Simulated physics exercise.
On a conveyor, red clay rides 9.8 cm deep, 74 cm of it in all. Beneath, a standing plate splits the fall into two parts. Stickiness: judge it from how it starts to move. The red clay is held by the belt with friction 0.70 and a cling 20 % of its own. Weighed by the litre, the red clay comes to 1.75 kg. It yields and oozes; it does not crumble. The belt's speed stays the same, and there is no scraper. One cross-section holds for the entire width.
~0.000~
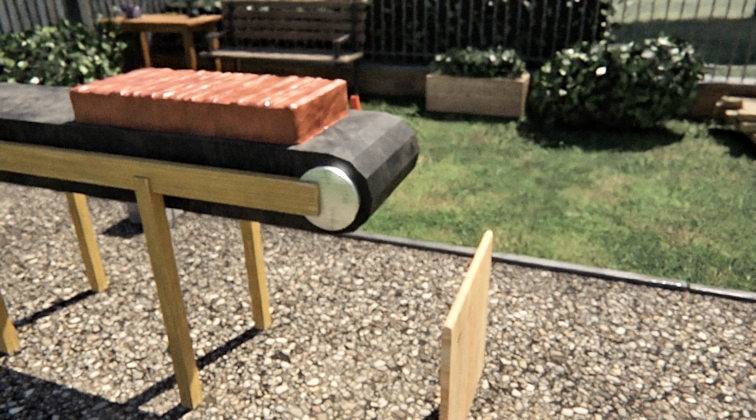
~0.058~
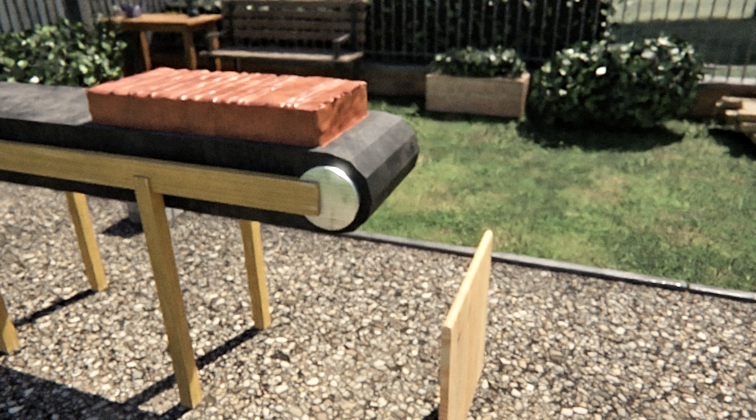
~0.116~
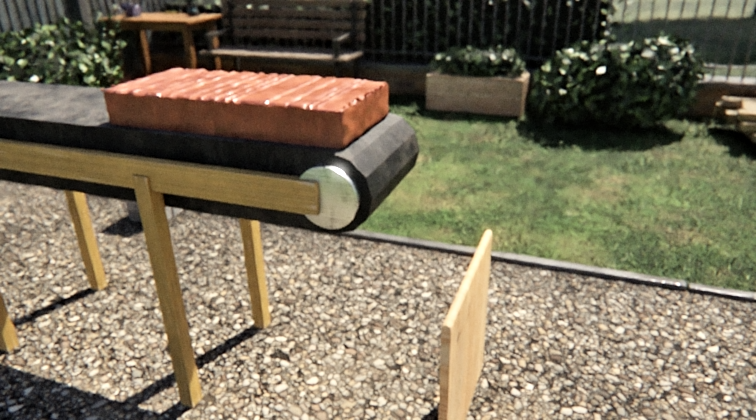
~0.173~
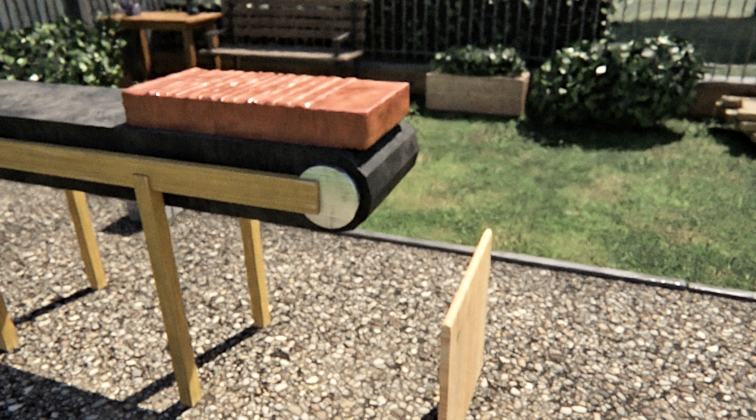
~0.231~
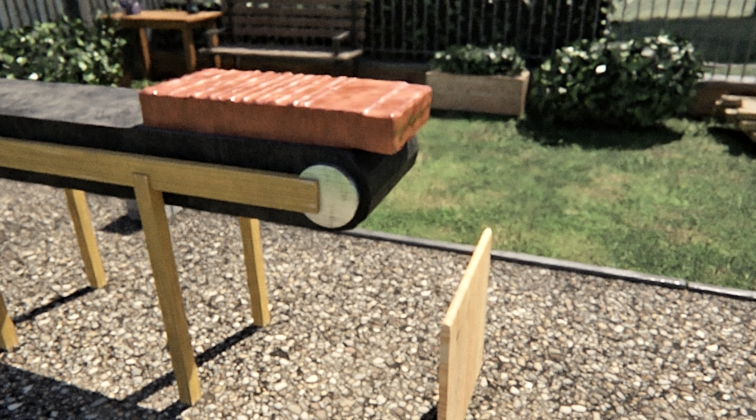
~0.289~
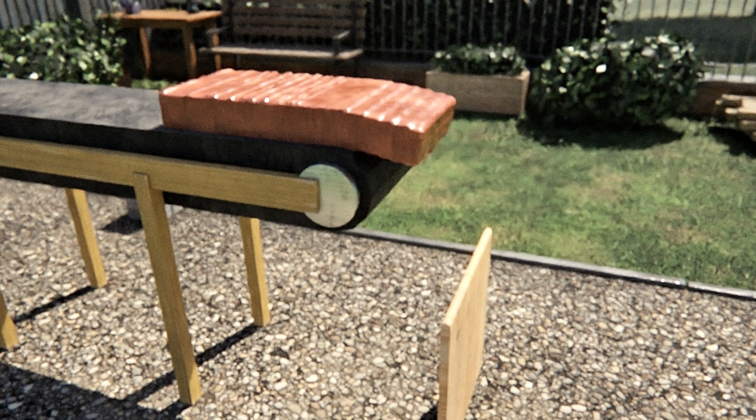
In a garden, a slab of red clay riding right along a black conveyor belt, its front edge overhanging and bending downward.
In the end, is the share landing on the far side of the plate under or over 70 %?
It finishes beyond 70 %.
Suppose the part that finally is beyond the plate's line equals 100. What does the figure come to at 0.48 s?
The figure is about 10 %.
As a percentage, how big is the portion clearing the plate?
I'd put it at around 95 per cent.
After 0.48 s, 7 % is beyond the plate's line.
After 0.70 s, 41 % is beyond the plate's line.
After 0.92 s, 84 % is beyond the plate's line.
After 1.14 s, 96 % is beyond the plate's line.
After 2.32 s, 96 % is beyond the plate's line.
